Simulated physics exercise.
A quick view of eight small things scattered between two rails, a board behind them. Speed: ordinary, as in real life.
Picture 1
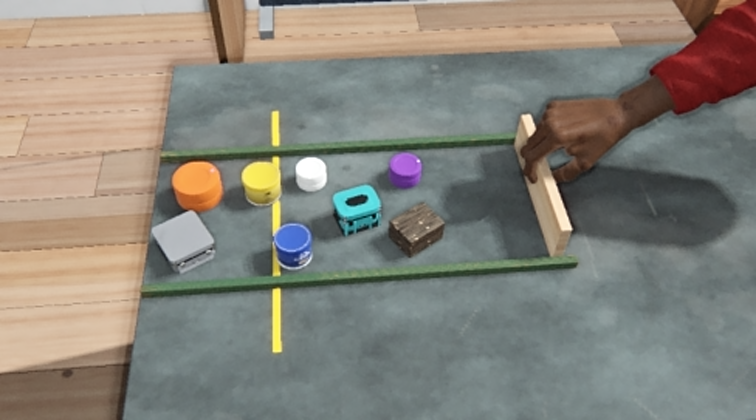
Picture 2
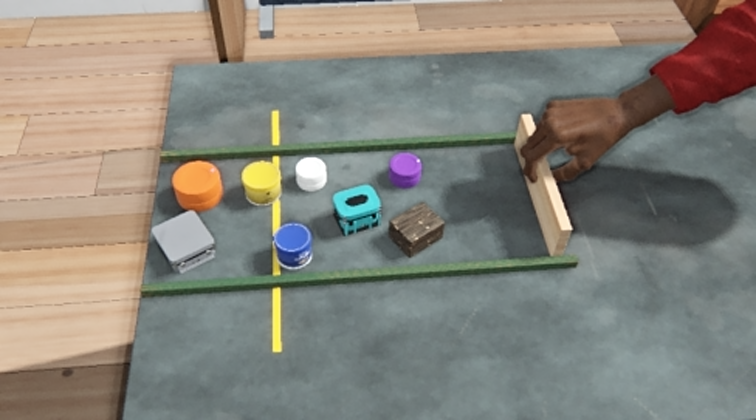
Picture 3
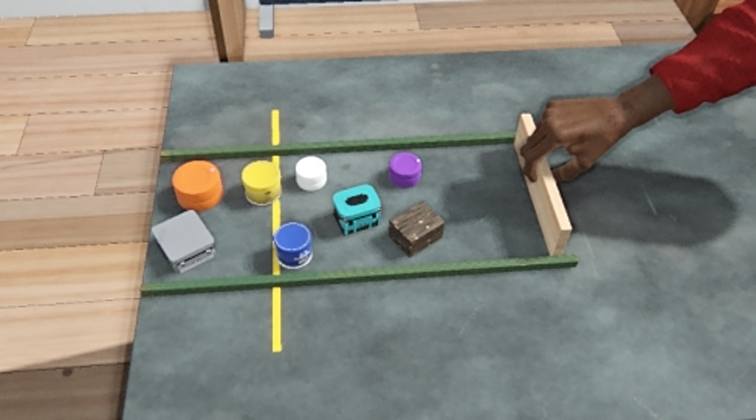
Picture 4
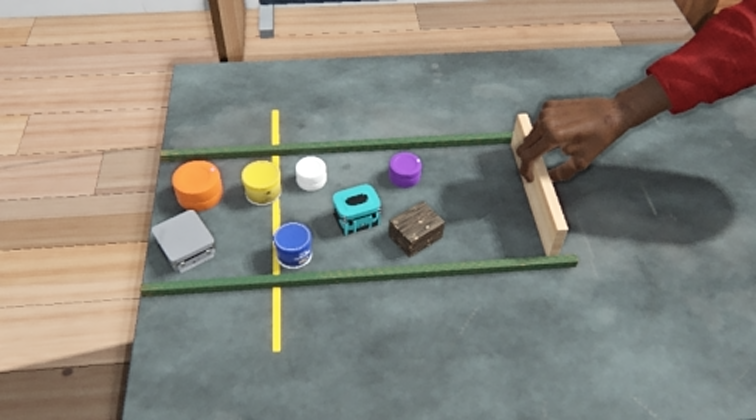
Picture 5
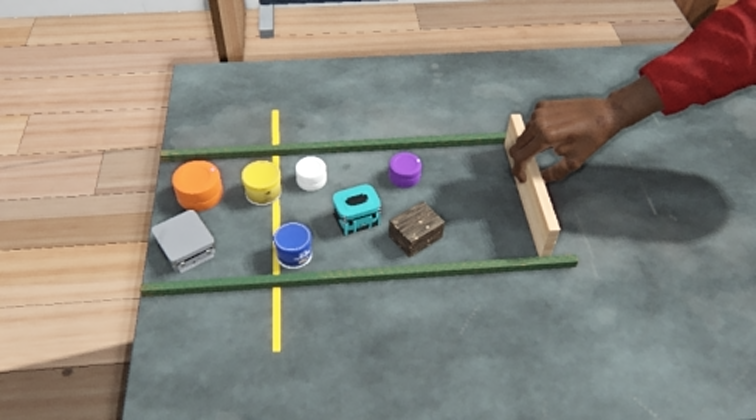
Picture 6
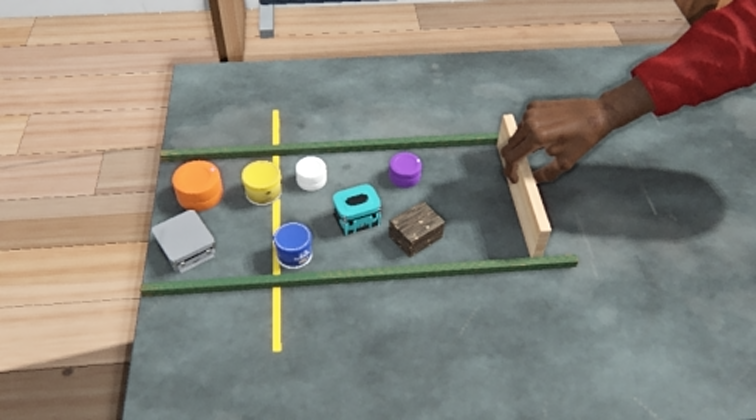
On a grey tabletop above a pale wood floor, seen from above at an angle, two green rails run across a yellow tape line. Between them sit orange, yellow, white, purple and blue round containers, a grey case, a turquoise case and a dark brown block, with a wooden board at right. A red-sleeved hand holds the board still, then slides it slightly left; the objects and camera stay still.
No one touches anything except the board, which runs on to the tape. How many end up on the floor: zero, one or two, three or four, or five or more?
Zero.
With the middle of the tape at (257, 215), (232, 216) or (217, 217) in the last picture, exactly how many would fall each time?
Tallies in the order given: 0, 1, 1.
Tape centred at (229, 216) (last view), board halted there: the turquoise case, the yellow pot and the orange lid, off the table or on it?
Okay, the turquoise case sits tight, the yellow pot sits tight, and the orange lid plunges.
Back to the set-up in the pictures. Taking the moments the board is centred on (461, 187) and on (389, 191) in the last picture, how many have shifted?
Moved so far: 0, then 3.
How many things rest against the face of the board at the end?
All in all, 3.
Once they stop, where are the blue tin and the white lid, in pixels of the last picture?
Final centres, first then second: (243, 257), (235, 165).
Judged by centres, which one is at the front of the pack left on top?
Nearest at the end: The orange lid.
A little later, none off yet; grey case at rest near (185, 242); orange lid at rest near (198, 186); yellow pot at rest near (262, 183).
When it is over, the number that fall off is zero.
